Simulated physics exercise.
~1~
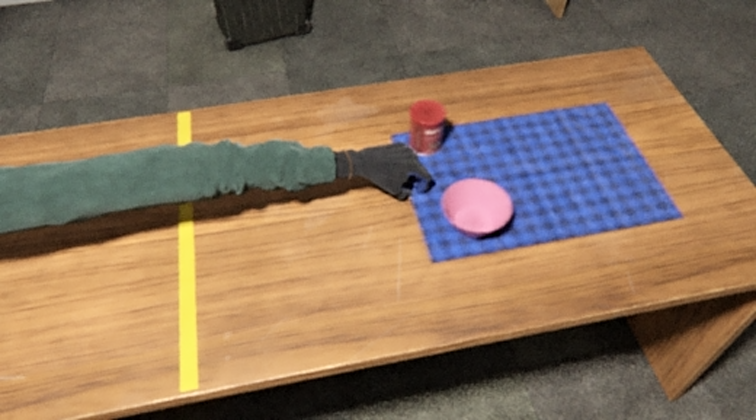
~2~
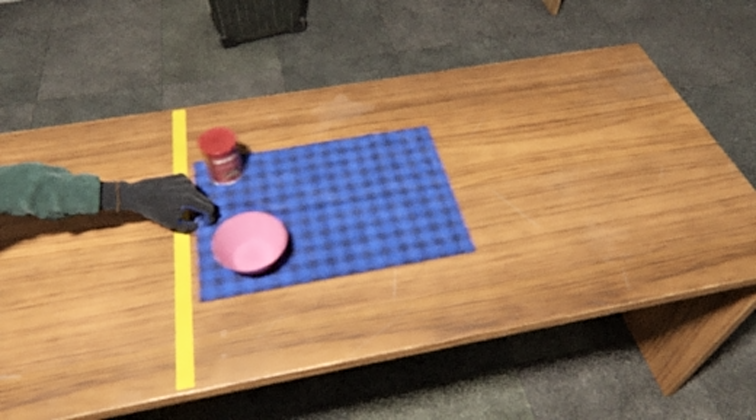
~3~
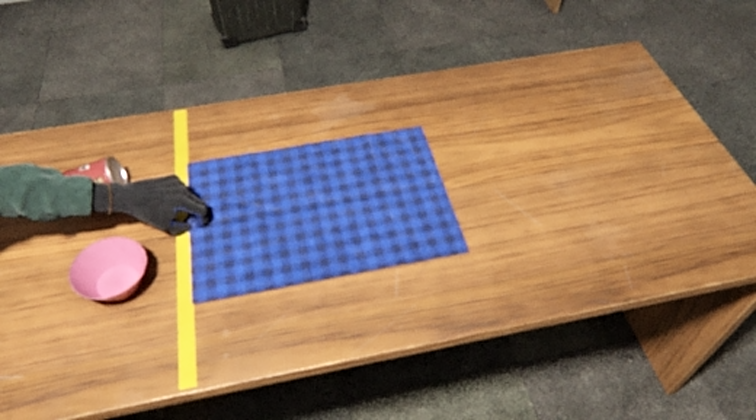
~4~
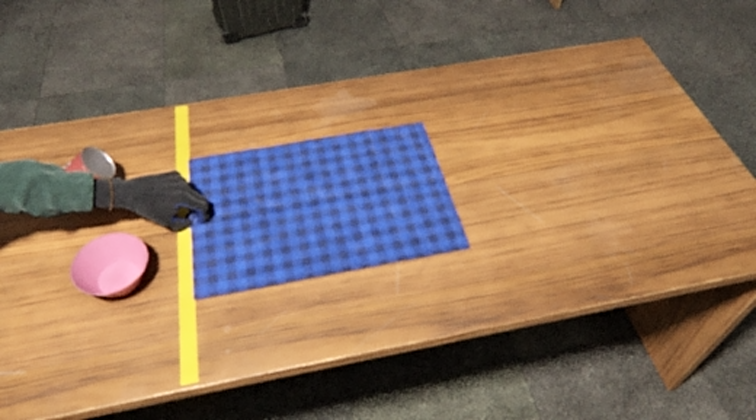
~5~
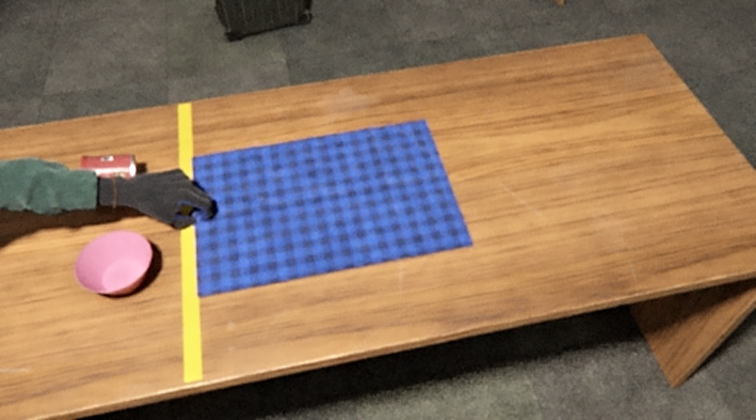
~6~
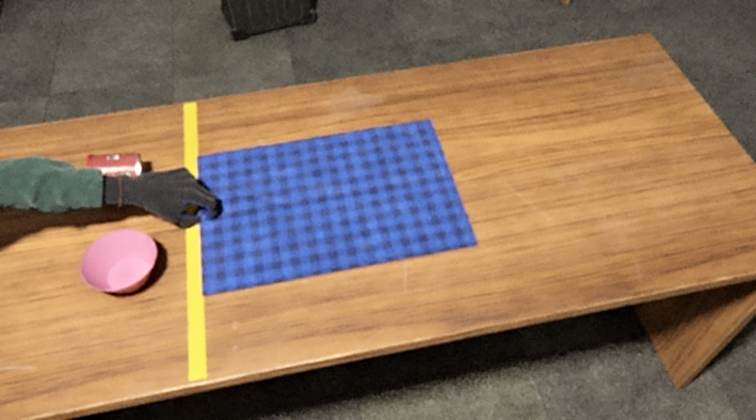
A gloved hand pulls a blue cloth left to yellow tape, and the tin and bowl slide off.
